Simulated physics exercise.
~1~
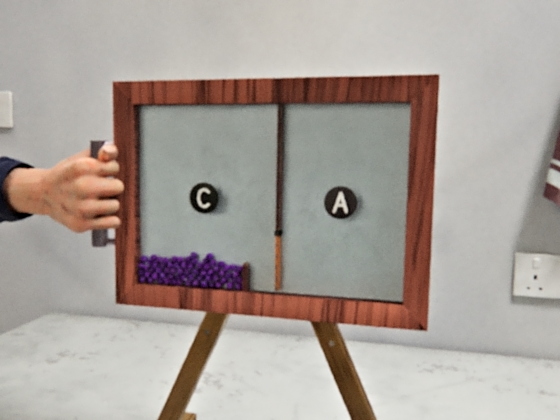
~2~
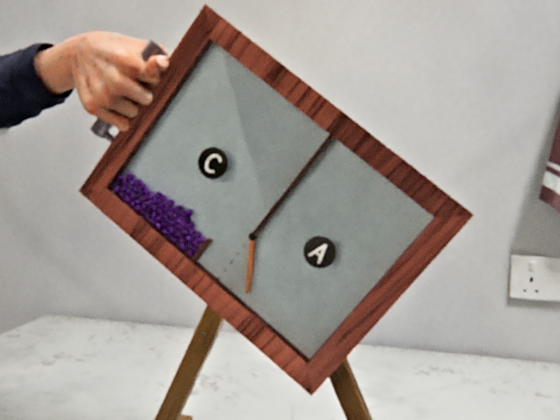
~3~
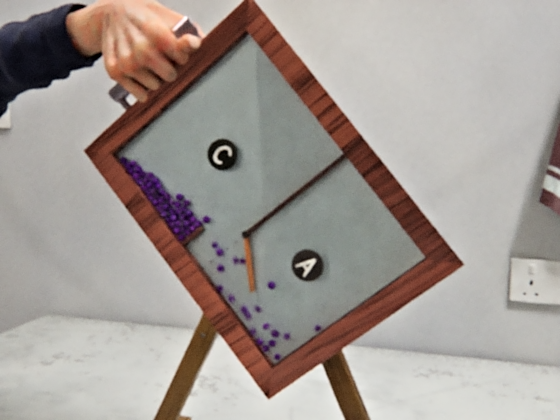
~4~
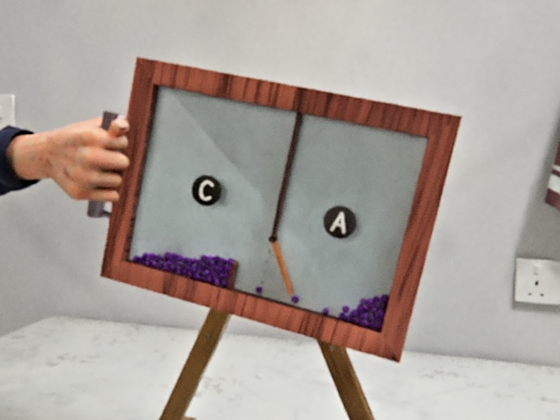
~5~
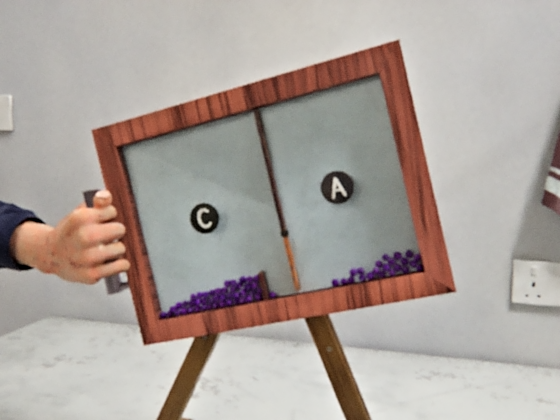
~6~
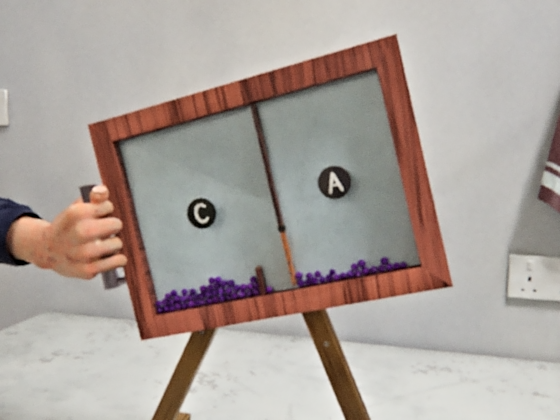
A hand tilting a wooden-framed box clockwise, spilling some purple beads from side C into A, then tilting it back anticlockwise past level.
